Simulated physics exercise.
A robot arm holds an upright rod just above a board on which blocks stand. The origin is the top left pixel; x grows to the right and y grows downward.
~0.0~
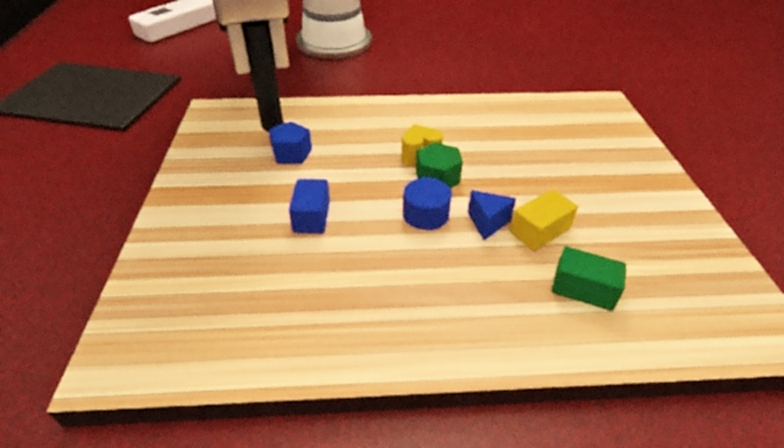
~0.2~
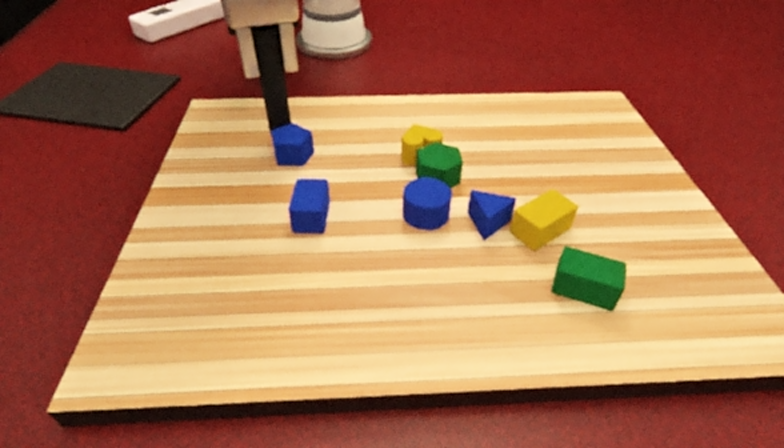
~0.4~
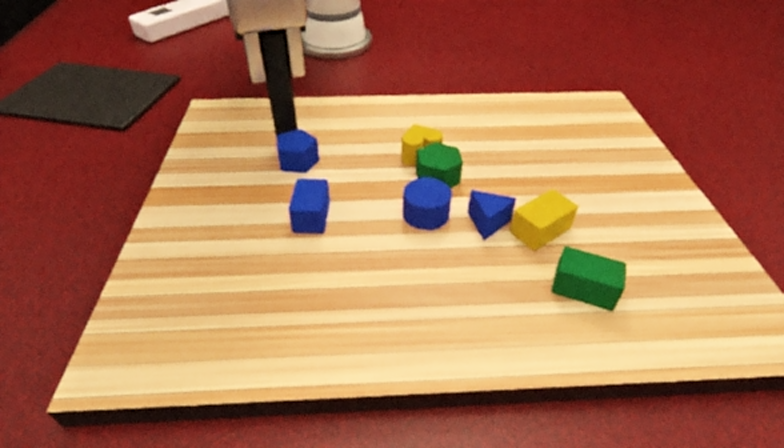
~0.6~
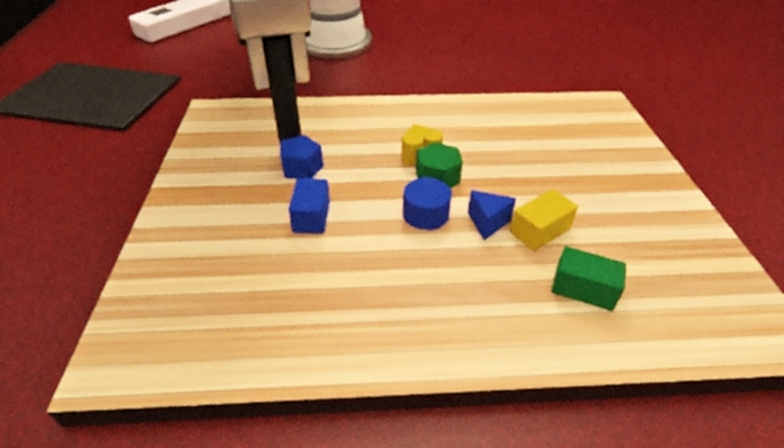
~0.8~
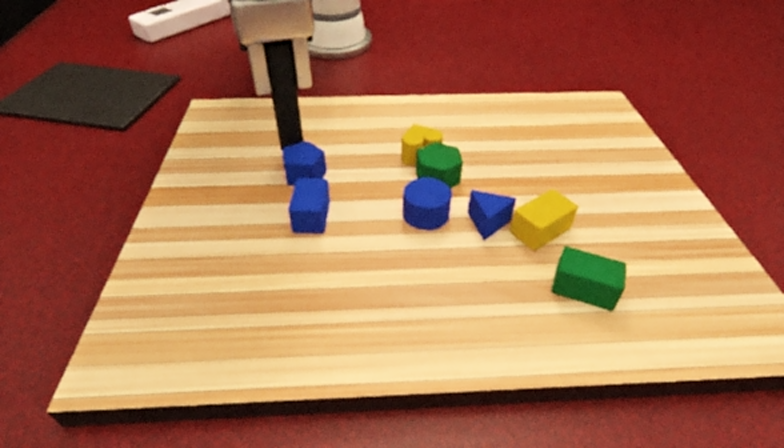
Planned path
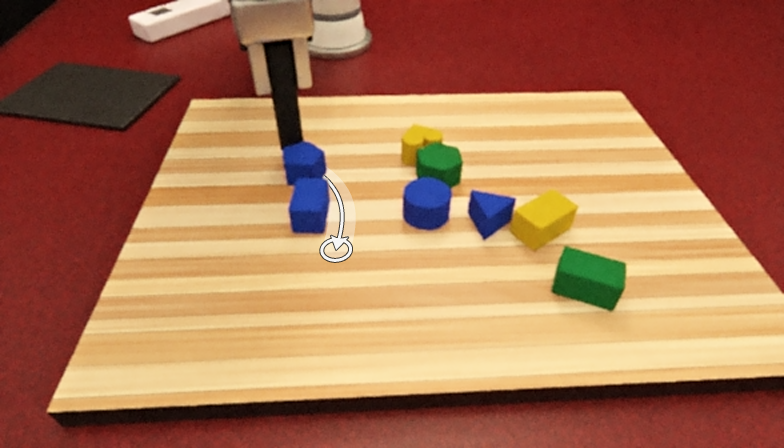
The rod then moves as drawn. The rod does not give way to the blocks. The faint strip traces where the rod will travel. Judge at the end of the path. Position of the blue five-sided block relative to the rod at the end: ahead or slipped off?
I'm fairly sure the blue five-sided block rides along ahead of the rod to the very end.
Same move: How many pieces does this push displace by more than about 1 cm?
It should be two.
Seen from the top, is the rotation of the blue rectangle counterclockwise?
I believe not.
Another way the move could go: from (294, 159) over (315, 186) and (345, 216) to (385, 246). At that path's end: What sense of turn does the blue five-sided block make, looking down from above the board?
Looking down, it rotates clockwise.
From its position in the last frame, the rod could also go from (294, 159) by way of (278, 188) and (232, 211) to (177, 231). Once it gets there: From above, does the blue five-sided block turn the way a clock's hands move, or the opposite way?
It turns counter-clockwise.
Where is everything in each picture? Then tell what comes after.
Tip of the rod (273, 127), middles of tops, blue five-sided block (288, 132), blue rectangle (309, 194), blue disc (428, 192), in the first picture.
Rod (281, 132), blue five-sided block (290, 134), in the second picture.
Rod (288, 137), blue five-sided block (295, 140), in the third picture.
Rod (291, 143), blue five-sided block (299, 146), in the fourth picture.
Rod (293, 149), blue five-sided block (302, 153), blue rectangle (309, 194), blue disc (428, 192), in the fifth picture.
The line goes from (294, 159) over (326, 179) and (342, 210) to (336, 250).
What follows on the original path. One third of the way, rod (325, 170); blue five-sided block (328, 177), turned 25° clockwise; blue rectangle (310, 207), turned 30° clockwise.
Two thirds of the way, rod (341, 201); blue five-sided block (339, 212), turned 40° clockwise; blue rectangle (295, 232), turned 45° clockwise.
At the end, rod (335, 240); blue five-sided block (344, 253), turned 15° clockwise; blue rectangle (283, 244), turned 70° clockwise; blue disc unmoved.
